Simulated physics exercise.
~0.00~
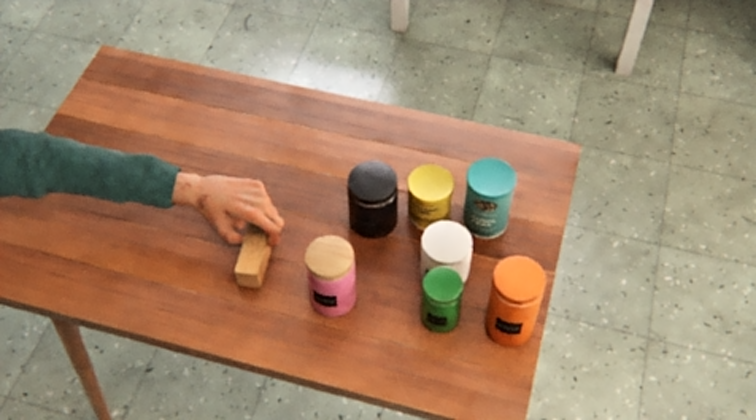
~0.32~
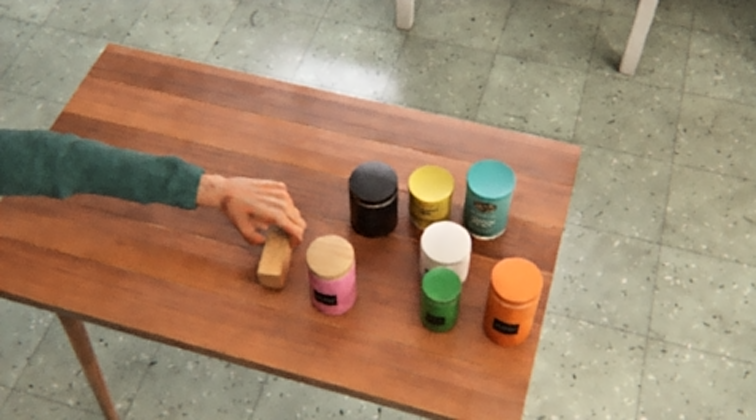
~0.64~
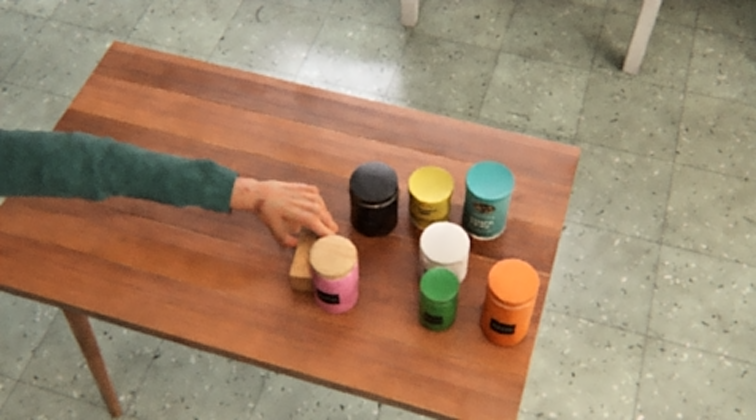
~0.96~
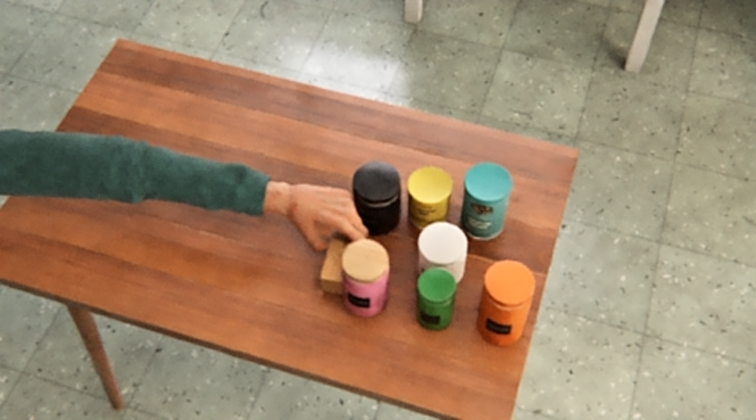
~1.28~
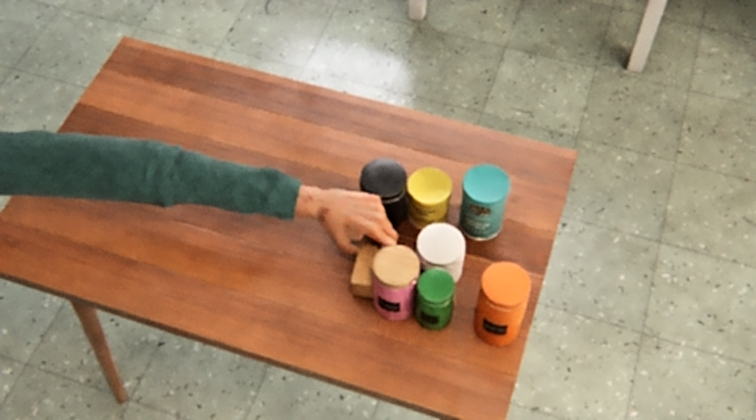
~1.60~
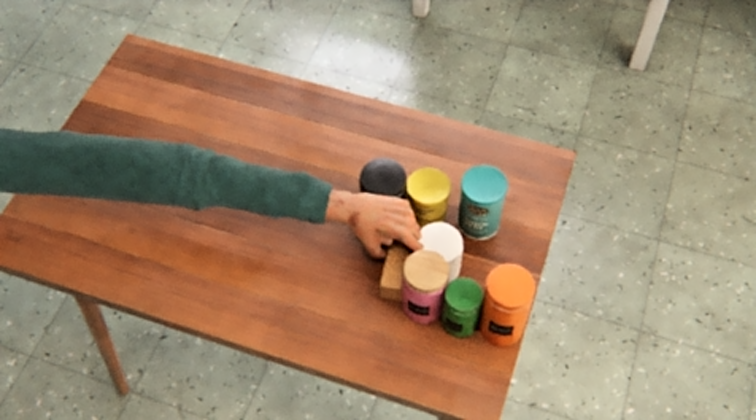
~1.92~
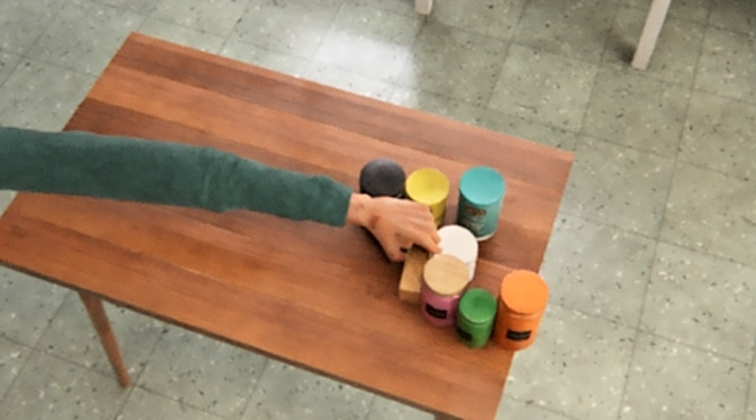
The footage shows a hand sliding a wooden block rightward across a wooden table, pushing the pink jar into the green jar, which then shifts against the orange jar. All three end upright near the table's right edge, while the yellow and turquoise tins stay put behind them.
